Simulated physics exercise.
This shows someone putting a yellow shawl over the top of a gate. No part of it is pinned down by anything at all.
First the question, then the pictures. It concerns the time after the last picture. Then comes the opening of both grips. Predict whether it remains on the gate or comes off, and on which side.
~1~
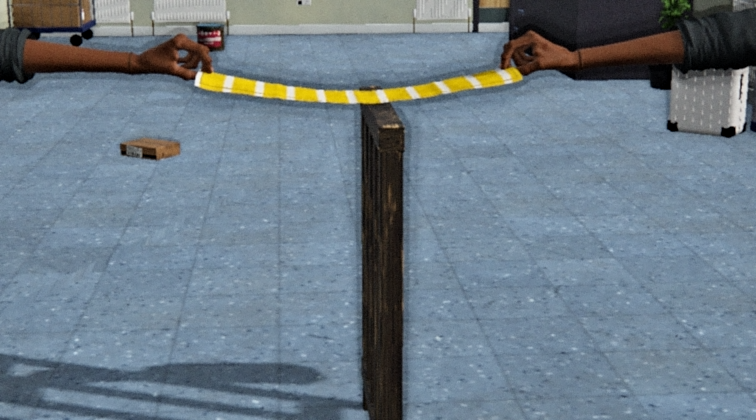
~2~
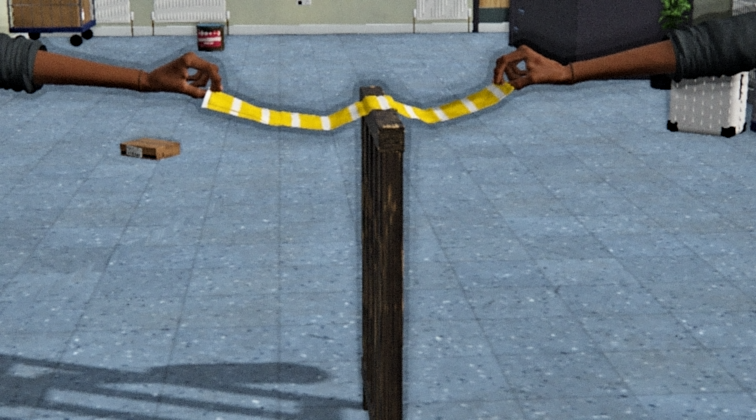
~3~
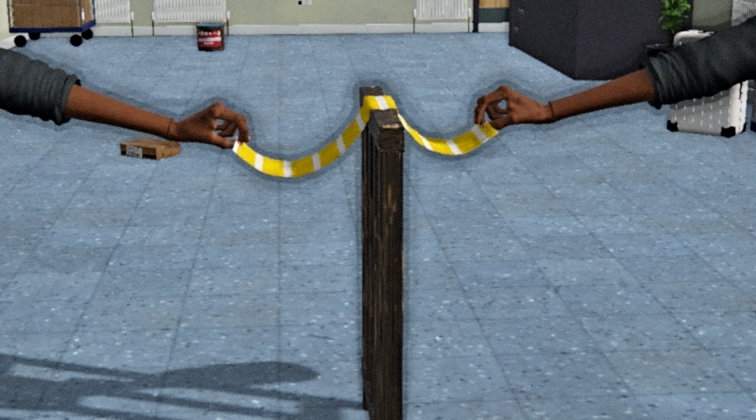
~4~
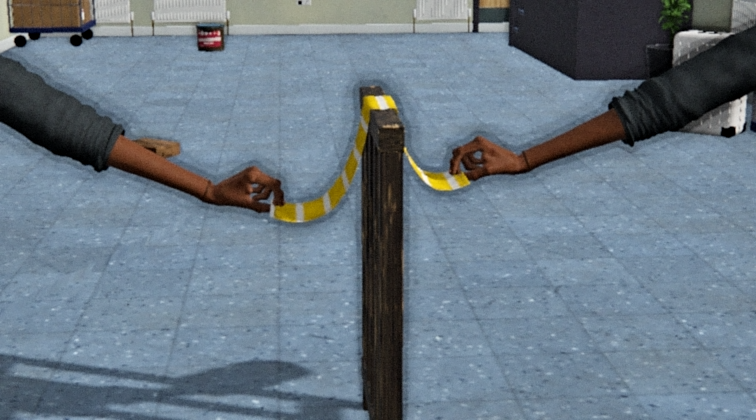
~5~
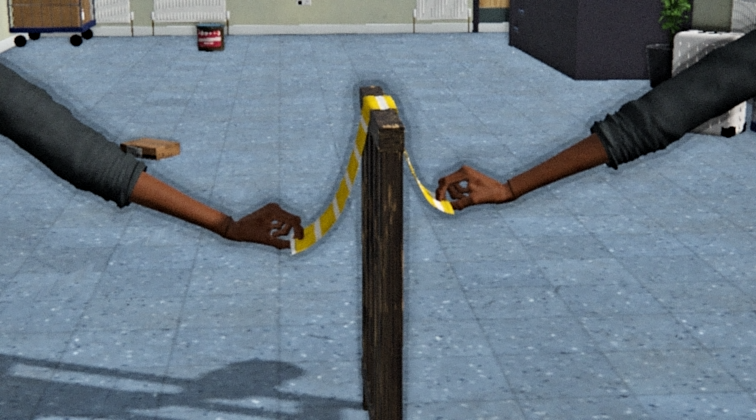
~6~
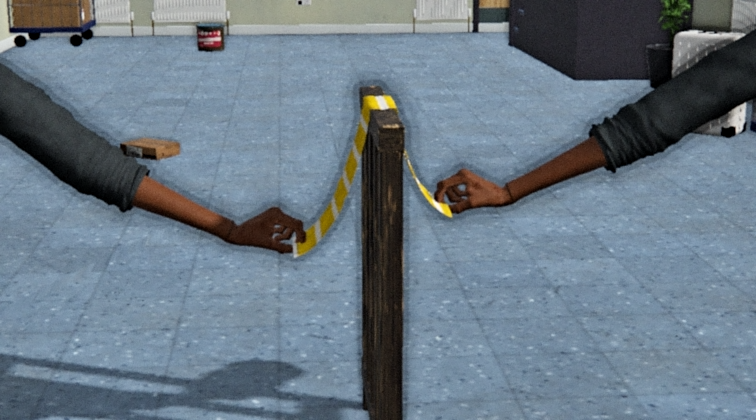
Oh, it's going to stay settled.
Then, 0.20 s on from there, shawl hanging on both sides, left end near (320, 262), right end near (420, 223).
Then, 0.30 s on from there, shawl hanging on both sides, left end near (354, 268), right end near (393, 227).
In the end, shawl hanging on both sides, left end near (368, 269), right end near (393, 227). The yellow shawl hangs there.
